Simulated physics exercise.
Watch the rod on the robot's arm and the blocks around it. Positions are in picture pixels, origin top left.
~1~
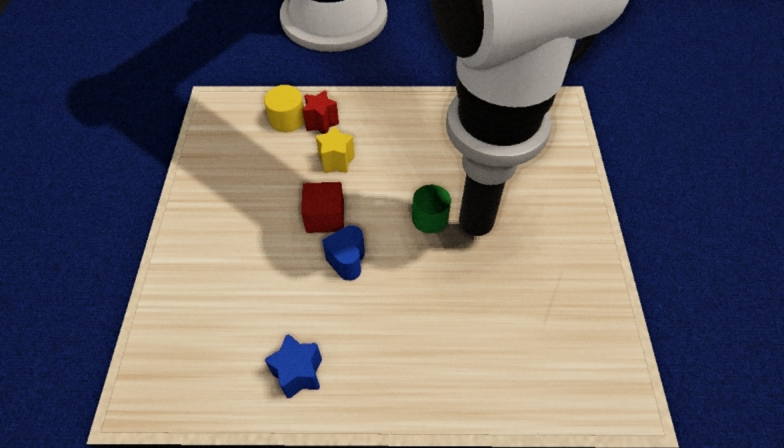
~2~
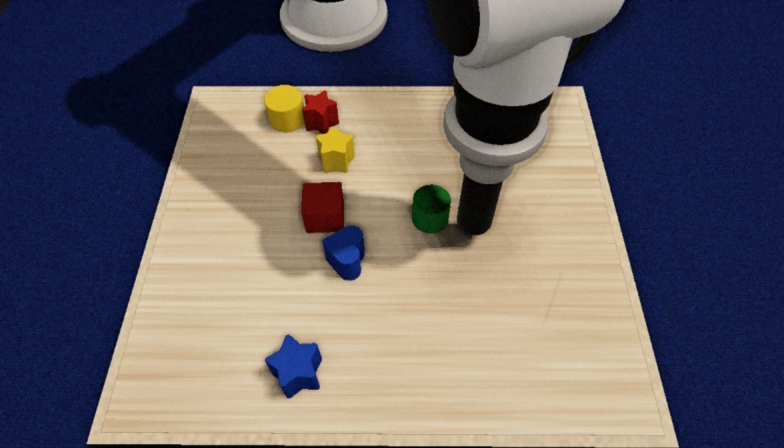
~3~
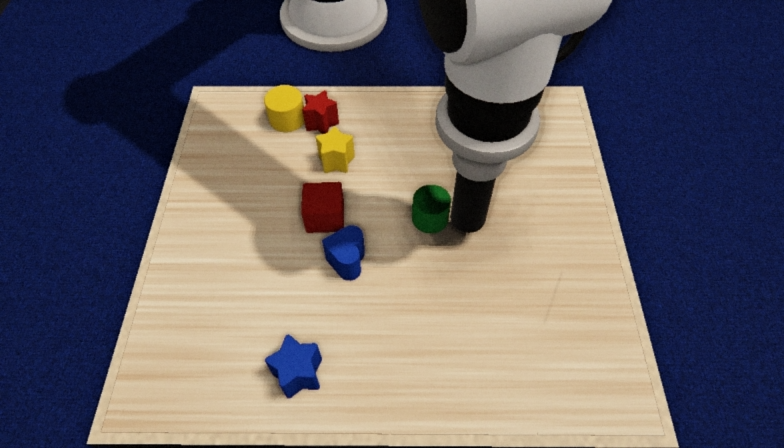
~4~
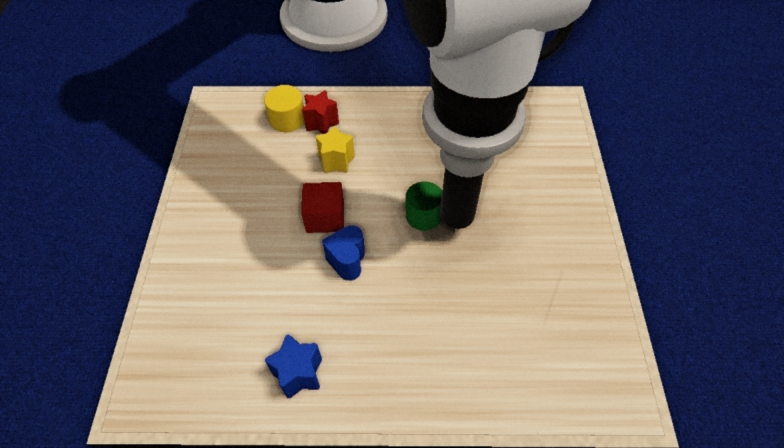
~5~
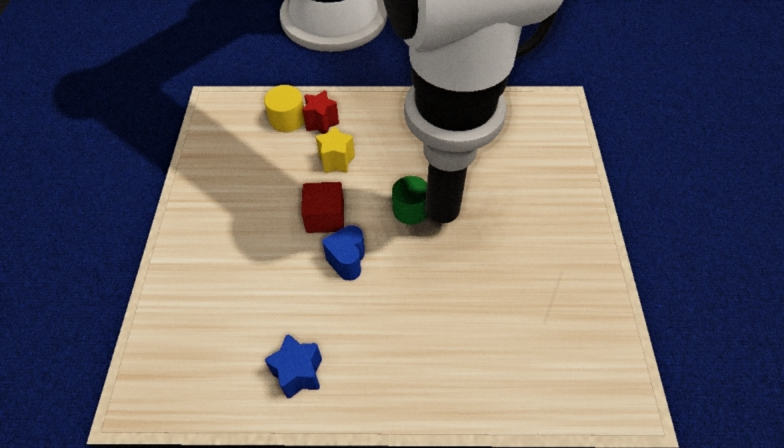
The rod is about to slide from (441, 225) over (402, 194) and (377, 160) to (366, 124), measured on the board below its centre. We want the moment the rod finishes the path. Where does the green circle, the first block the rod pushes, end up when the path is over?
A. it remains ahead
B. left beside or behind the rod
I'll go with B - left beside or behind the rod.
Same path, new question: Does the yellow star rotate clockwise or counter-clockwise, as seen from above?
From the top: Clockwise.
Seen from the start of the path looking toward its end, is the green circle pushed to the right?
That would be a no.
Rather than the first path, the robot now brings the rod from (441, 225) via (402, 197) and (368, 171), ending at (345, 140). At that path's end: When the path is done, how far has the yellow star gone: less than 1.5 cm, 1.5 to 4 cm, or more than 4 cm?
Middling, 1.5 to 4 cm.
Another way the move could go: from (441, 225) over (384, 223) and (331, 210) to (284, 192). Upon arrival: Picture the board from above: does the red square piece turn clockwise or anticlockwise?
From overhead, the rotation is counterclockwise.
On the path given first. One third of the way, rod at (401, 179); green circle at (367, 167).
Two thirds of the way, rod at (376, 144); yellow star at (327, 141), turned 30° clockwise; green circle at (348, 158).
At the end, rod at (365, 108); red star unmoved; yellow star at (327, 141), turned 30° clockwise; green circle at (348, 158).
